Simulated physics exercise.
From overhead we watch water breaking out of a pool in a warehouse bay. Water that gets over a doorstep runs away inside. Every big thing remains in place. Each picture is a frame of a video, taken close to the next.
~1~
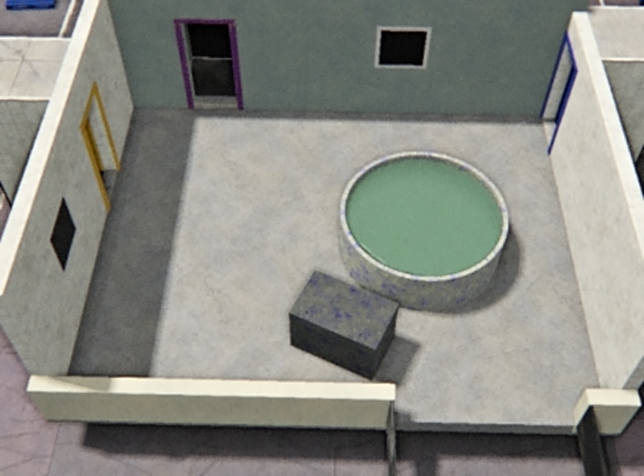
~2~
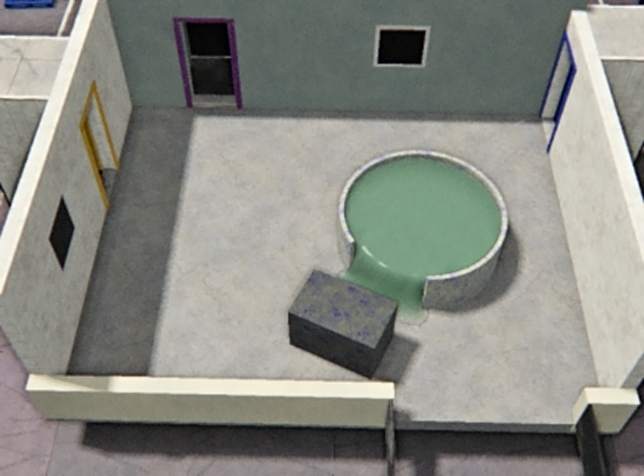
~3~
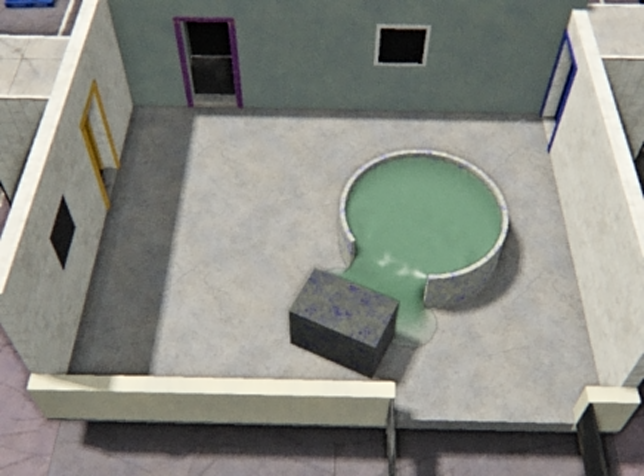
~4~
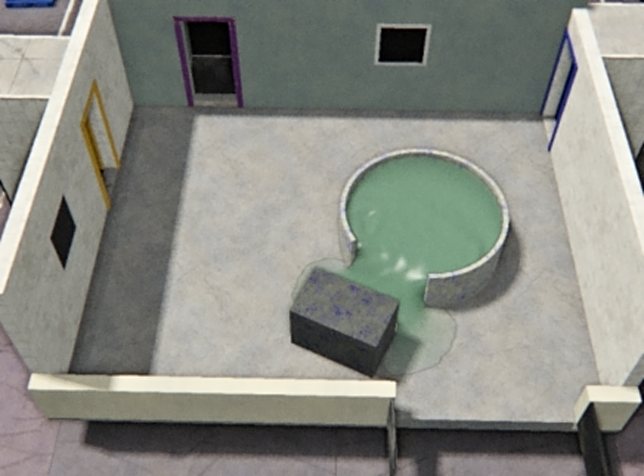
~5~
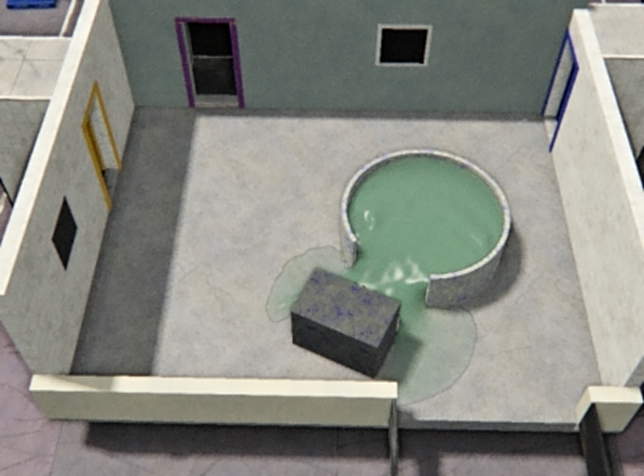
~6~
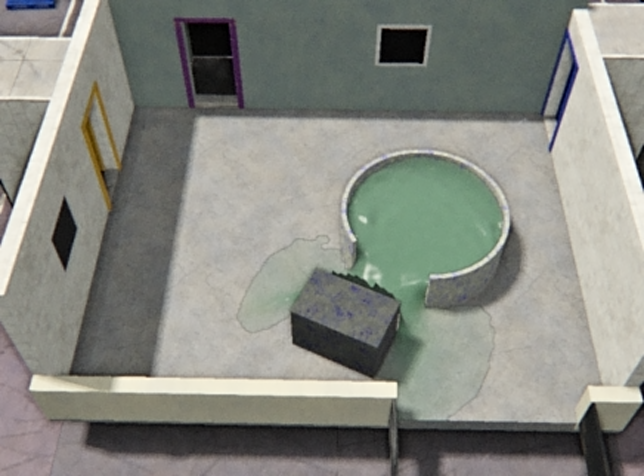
At the start, still green water fills a round pool beside a dark speckled block in a walled bay. A gap then opens in the pool's near side, and water pours out against the block. It splits around the block, spreading in thin sheets across the floor to the left and toward the front opening.
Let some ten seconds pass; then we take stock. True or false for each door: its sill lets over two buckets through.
The purple door false; the yellow door true; the blue door false.
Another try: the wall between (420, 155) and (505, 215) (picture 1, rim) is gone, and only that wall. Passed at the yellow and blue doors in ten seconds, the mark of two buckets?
In short: Yellow exceeds the limit, blue exceeds the limit.
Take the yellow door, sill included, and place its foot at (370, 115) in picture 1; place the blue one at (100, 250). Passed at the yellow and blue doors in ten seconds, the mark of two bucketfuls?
So, the yellow one doesn't reach the mark and the blue one tops the limit.
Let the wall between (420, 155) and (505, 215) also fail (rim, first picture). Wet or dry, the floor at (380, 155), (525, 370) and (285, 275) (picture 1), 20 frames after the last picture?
Taking each in turn, they come out watered, watered, kept dry.
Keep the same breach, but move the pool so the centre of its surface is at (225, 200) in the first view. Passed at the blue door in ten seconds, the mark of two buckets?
As it turns out, the blue door breaks the limit.
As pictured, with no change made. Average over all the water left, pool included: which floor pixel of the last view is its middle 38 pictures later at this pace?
Roughly at (321, 245).
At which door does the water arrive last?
I'd go with the door marked blue.
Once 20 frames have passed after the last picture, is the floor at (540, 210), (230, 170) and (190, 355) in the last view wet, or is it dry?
First spot not wet, second inundated, third inundated.
A moment on, water covers 25 % of the floor; the purple door not reached, the yellow door not reached, the blue door not reached.
Next, water covers 50 % of the floor; the purple door not reached, the yellow door not reached, the blue door not reached.
Then, water covers 65 % of the floor; the purple door wet at the sill, nothing in, the yellow door over two buckets in, the blue door not reached.
Later, water covers 75 % of the floor; the purple door wet at the sill, nothing in, the yellow door far over two buckets in, the blue door not reached.
In the end, water covers 100 % of the floor; the purple door wet at the sill, nothing in, the yellow door far over two buckets in, the blue door wet at the sill, nothing in.
